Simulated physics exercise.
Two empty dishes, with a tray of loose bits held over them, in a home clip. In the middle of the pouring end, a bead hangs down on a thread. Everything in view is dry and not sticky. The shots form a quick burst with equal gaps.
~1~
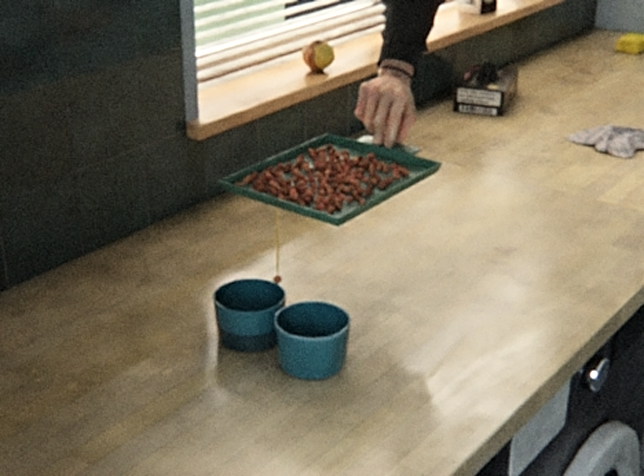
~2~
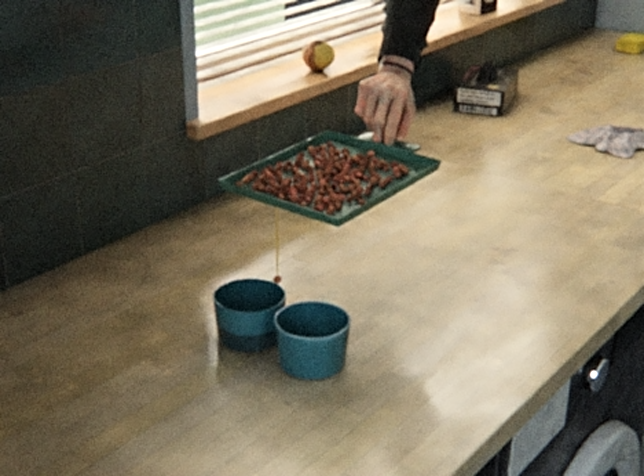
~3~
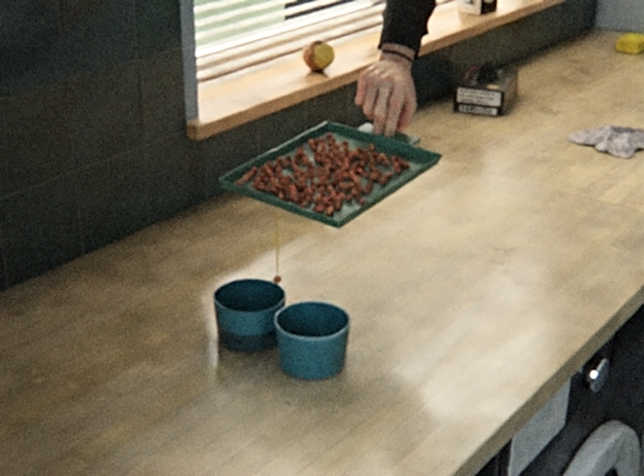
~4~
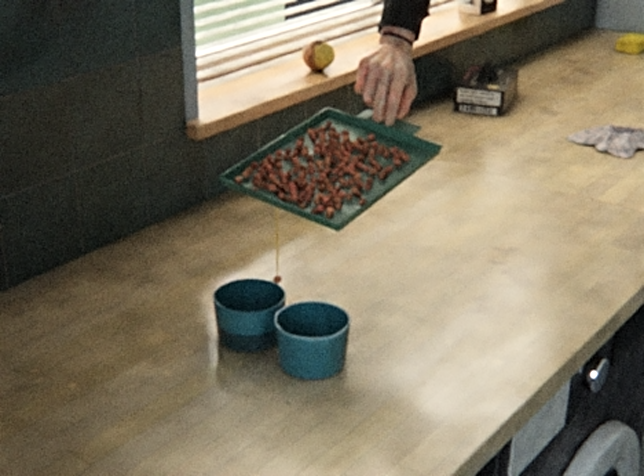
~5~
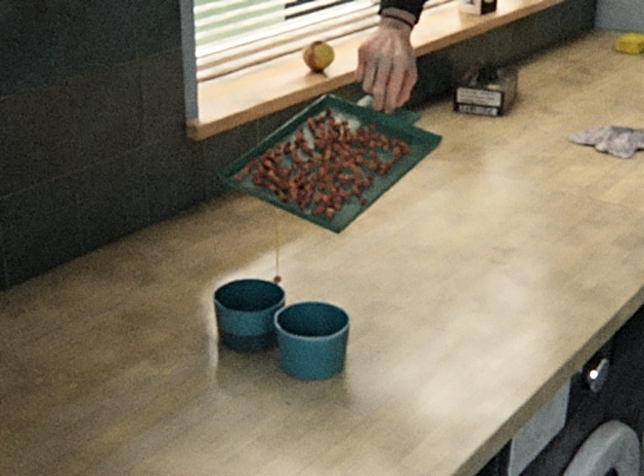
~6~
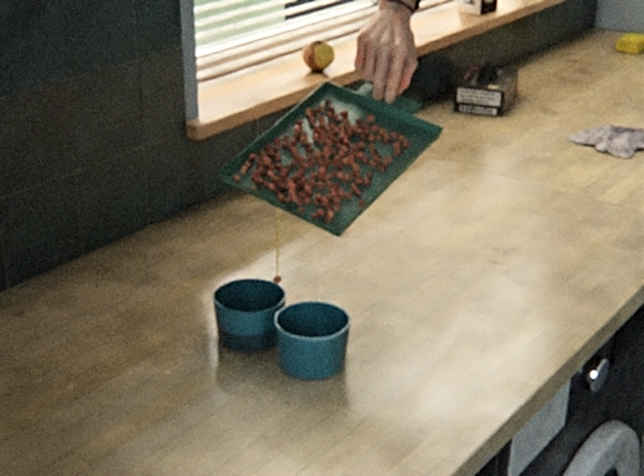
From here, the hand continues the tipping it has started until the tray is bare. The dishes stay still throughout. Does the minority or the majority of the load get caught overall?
Honestly, the catch comes out above half of the load.
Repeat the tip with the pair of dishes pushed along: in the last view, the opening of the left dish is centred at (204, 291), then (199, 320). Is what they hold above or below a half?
The dishes end up with the lesser share in the first try and the lesser share in the second.
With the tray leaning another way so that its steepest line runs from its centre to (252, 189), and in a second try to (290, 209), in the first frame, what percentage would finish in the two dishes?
About 20 % and 70 %.
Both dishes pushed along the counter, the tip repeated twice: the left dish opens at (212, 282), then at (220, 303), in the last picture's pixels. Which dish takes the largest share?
In the first try it's the one on the right, and in the second it's the one on the right.
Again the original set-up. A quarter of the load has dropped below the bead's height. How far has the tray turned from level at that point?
Around 100 degrees of turn.
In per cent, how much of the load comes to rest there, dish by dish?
So the left dish keeps 10 per cent, and the right one keeps 60 per cent.
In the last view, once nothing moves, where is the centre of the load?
Around (312, 356).
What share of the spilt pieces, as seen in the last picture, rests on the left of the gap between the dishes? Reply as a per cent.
Left portion: Around 30 %.
Soon, tray tipped steeply; nearly all on the tray; a stray few in the right dish; a small part in the air.
A while on, tray tipped past a quarter turn; a small part on the tray; about half in the right dish; a small part in the left dish; a small part outside both; about a quarter in the air.
Towards the end, tray tipped past a quarter turn; about two thirds in the right dish; a small part in the left dish; about a quarter outside both.
Finally, tray tipped past a quarter turn; about two thirds in the right dish; a small part in the left dish; about a quarter outside both.
